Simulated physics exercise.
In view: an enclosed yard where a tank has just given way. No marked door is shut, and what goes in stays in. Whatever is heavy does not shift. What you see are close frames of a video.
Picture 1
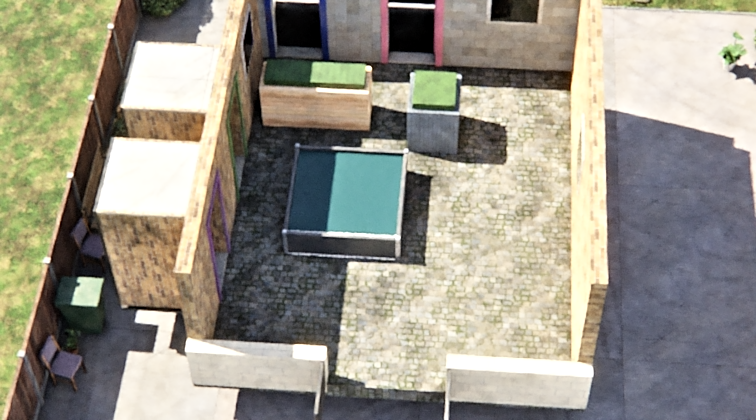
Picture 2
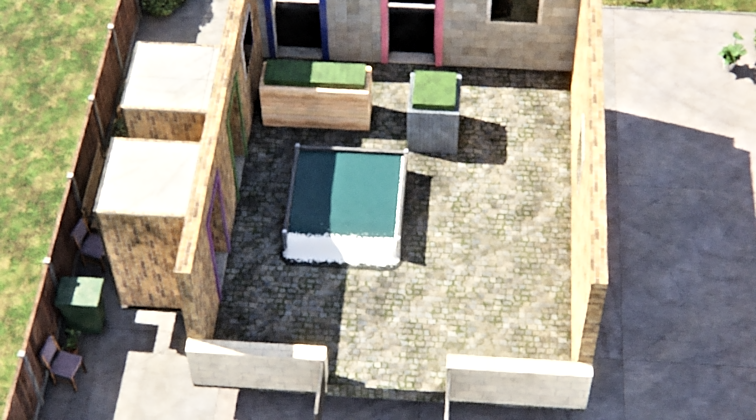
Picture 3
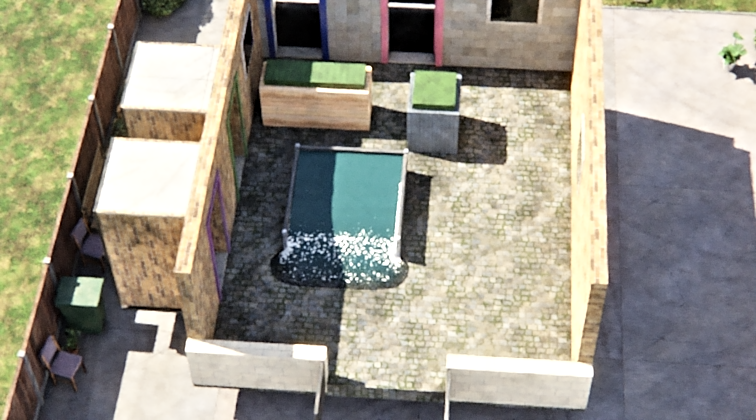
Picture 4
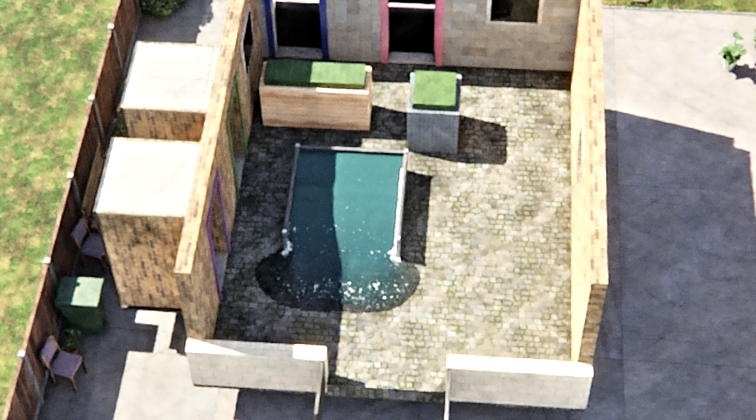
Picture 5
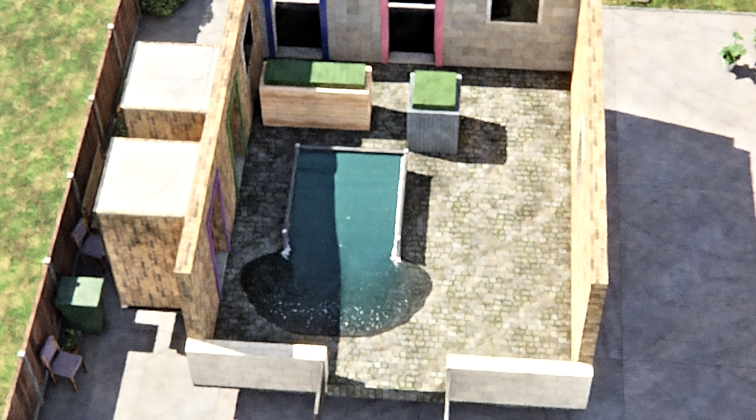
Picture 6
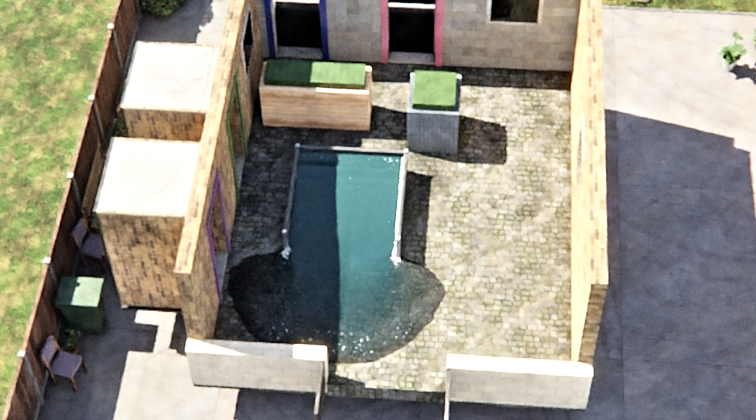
The footage shows a walled paved yard with planters and a rectangular tank of still teal water, then white, frothy water pours out of the tank's near side and spreads across the paving in a widening dark, rounded pool.
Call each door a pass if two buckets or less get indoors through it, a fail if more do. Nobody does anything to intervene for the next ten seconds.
Purple door: Fail, pink door: Pass, blue door: Pass, green door: Pass.
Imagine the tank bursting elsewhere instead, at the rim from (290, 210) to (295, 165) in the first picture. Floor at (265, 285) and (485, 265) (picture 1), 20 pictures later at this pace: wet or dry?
Taking them in turn, they come out soaked and spared.
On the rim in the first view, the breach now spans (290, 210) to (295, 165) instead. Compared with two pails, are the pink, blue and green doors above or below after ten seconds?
The pink door stays within the limit, the blue door stays within the limit and the green door tops the limit.
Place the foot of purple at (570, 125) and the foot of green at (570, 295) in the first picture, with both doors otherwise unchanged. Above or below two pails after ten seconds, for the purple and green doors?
Result - purple: Remains below the limit; green: Remains below the limit.
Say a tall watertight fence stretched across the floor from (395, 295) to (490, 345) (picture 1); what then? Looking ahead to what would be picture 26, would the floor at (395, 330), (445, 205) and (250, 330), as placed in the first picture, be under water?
Taking the points in turn, they are inundated, high and dry and inundated.
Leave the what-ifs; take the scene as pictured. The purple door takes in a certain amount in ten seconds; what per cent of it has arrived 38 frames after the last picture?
I'd put it at about 75 per cent.
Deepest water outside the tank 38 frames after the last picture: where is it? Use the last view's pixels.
I'd point to about (250, 137).
A moment on, water covers 25 % of the floor; the purple door wet at the sill, nothing in, the pink door not reached, the blue door not reached, the green door not reached.
Next, water covers 25 % of the floor; the purple door wet at the sill, nothing in, the pink door not reached, the blue door not reached, the green door not reached.
Then, water covers 30 % of the floor; the purple door under two buckets in, the pink door not reached, the blue door not reached, the green door not reached.
Later, water covers 50 % of the floor; the purple door over two buckets in, the pink door not reached, the blue door not reached, the green door wet at the sill, nothing in.
In the end, water covers 75 % of the floor; the purple door over two buckets in, the pink door not reached, the blue door wet at the sill, nothing in, the green door wet at the sill, nothing in.
